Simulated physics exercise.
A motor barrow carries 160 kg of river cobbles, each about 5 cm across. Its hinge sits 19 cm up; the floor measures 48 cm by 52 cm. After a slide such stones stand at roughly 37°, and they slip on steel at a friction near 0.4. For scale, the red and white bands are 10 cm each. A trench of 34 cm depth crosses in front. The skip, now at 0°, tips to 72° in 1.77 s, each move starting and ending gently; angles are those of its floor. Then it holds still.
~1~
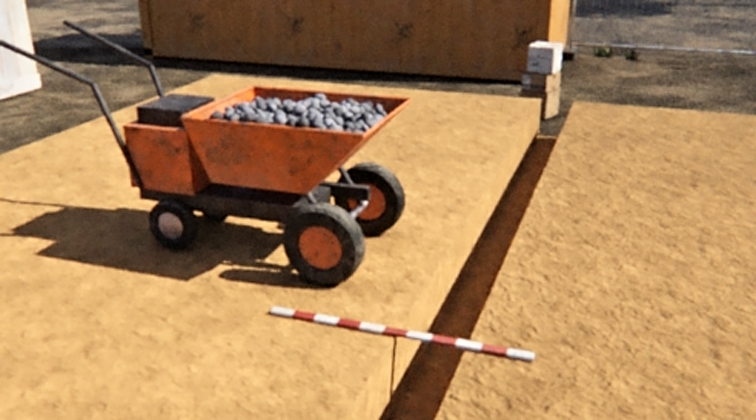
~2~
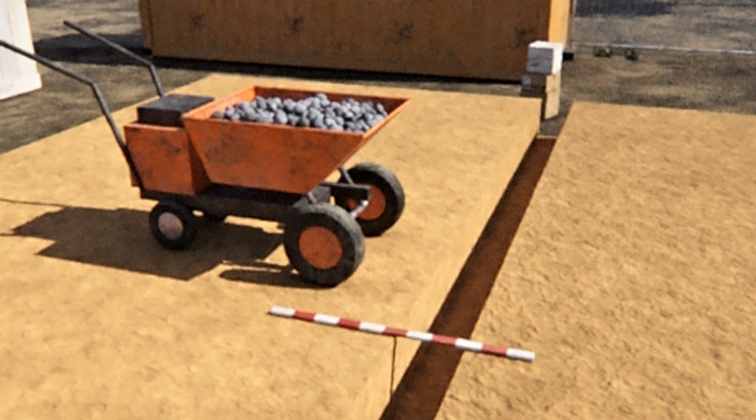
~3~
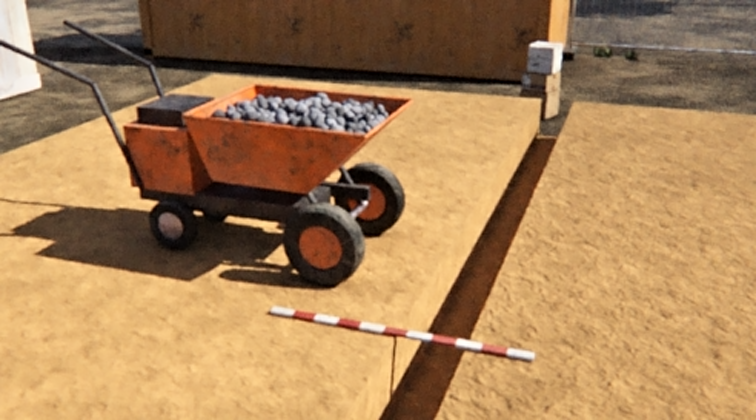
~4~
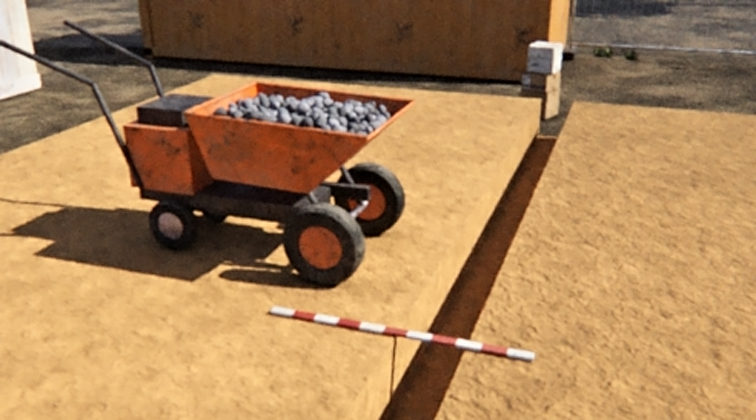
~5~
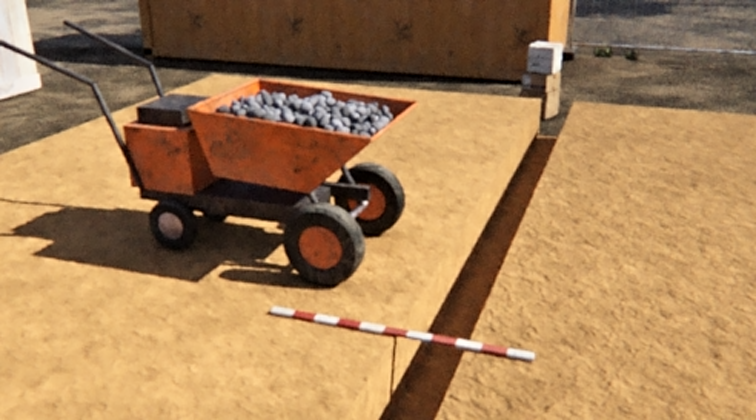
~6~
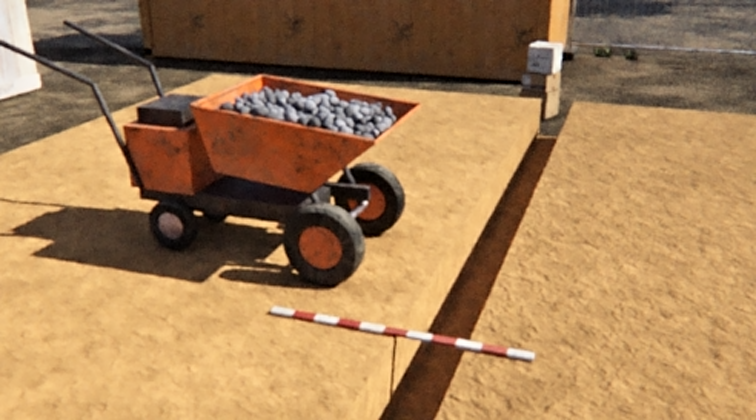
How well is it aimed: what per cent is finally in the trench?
Some 53 per cent of it.
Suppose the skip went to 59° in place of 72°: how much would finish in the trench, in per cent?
It would be near 65 per cent.
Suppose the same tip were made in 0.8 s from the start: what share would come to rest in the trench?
Then about 40 per cent.
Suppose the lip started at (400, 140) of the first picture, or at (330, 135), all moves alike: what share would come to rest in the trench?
First some 10, then 90 per cent.
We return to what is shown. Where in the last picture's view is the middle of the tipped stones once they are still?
Around (489, 306).
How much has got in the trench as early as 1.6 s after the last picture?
About 25 per cent by then.
Then, 1.0 s after the last picture the floor is at 61°, 96 % in the skip, 4 % in the trench; the foremost stones are at (488, 250).
Then, 1.6 s after the last picture the floor is at 72°, 35 % in the skip, 27 % in the trench, 38 % past the trench; the foremost stones are at (643, 313).
Then, 1.9 s after the last picture the floor is at 72°, 9 % in the skip, 42 % in the trench, 49 % past the trench; the foremost stones are at (717, 333).
Then, 3.9 s after the last picture the floor is at 72°, 0 % in the skip, 53 % in the trench, 47 % past the trench; the foremost stones are at (737, 317).
